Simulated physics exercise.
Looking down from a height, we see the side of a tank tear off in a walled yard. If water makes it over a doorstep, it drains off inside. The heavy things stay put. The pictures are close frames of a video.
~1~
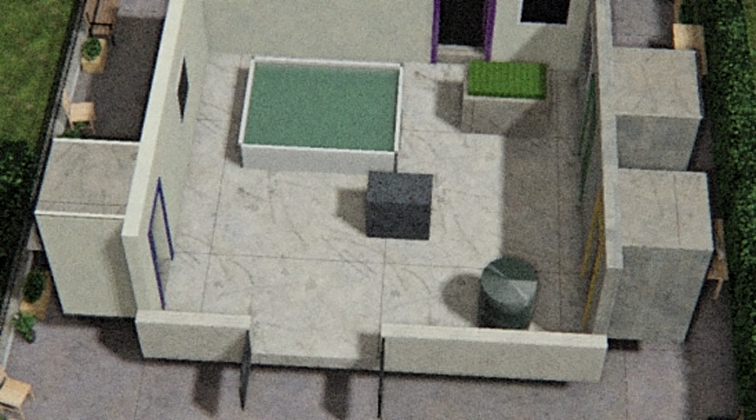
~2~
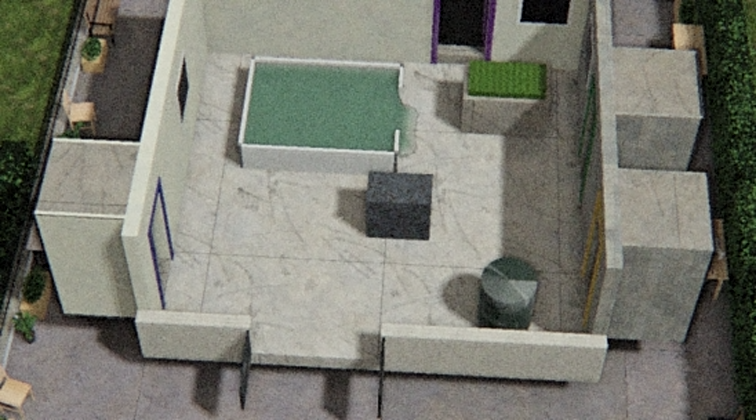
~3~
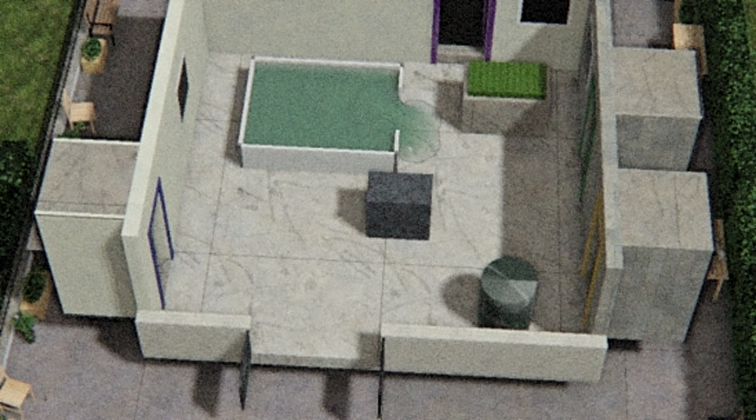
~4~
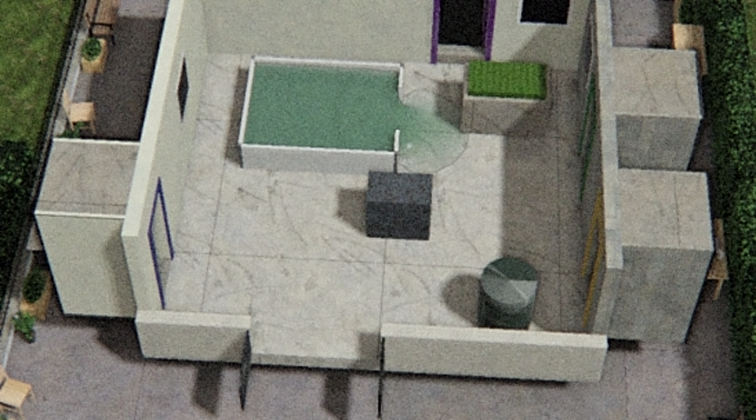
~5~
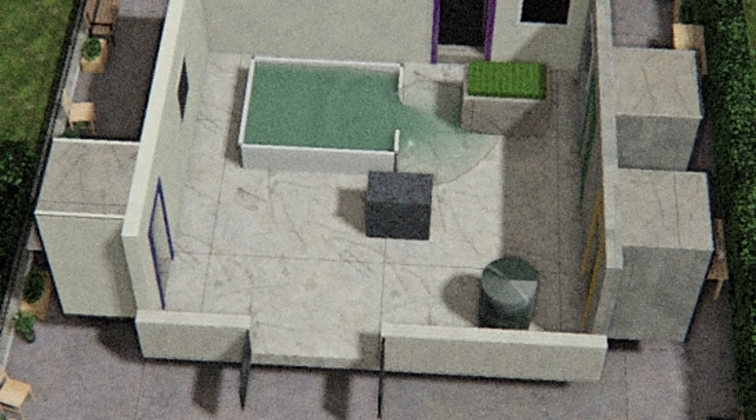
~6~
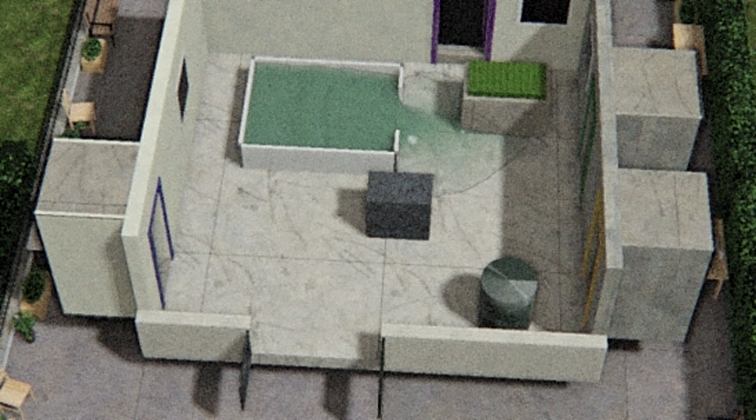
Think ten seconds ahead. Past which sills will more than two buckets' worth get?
The yellow door keeps it to two buckets or less; the blue door keeps it to two buckets or less; the green door lets more than two buckets past; the purple door keeps it to two buckets or less.
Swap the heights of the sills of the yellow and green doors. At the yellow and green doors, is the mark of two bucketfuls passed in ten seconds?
The yellow door exceeds it, the green door falls short.
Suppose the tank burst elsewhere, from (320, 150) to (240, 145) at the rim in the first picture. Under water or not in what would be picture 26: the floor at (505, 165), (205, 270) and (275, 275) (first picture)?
One by one: Unsoaked; waterlogged; waterlogged.
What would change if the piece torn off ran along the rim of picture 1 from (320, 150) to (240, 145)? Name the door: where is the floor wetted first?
The one in blue.
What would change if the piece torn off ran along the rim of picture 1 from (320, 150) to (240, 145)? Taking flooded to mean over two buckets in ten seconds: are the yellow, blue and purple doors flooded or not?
Briefly, yellow remains below the limit, blue crosses the limit, and purple remains below the limit.
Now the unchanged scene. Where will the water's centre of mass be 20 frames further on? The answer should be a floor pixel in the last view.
Somewhere near (393, 141).
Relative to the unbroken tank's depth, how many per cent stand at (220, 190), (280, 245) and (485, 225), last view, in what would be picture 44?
At the three places, in the order asked: Around 2, 0 and 4 per cent.
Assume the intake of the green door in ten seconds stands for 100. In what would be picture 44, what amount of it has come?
Something like 80 in a hundred.
A moment on, water covers 20 % of the floor; the yellow door not reached, the blue door not reached, the green door under two buckets in, the purple door wet at the sill, nothing in.
Next, water covers 30 % of the floor; the yellow door not reached, the blue door not reached, the green door over two buckets in, the purple door wet at the sill, nothing in.
Then, water covers 40 % of the floor; the yellow door wet at the sill, nothing in, the blue door not reached, the green door far over two buckets in, the purple door wet at the sill, nothing in.
Later, water covers 60 % of the floor; the yellow door wet at the sill, nothing in, the blue door not reached, the green door far over two buckets in, the purple door wet at the sill, nothing in.
In the end, water covers 90 % of the floor; the yellow door wet at the sill, nothing in, the blue door wet at the sill, nothing in, the green door far over two buckets in, the purple door wet at the sill, nothing in.
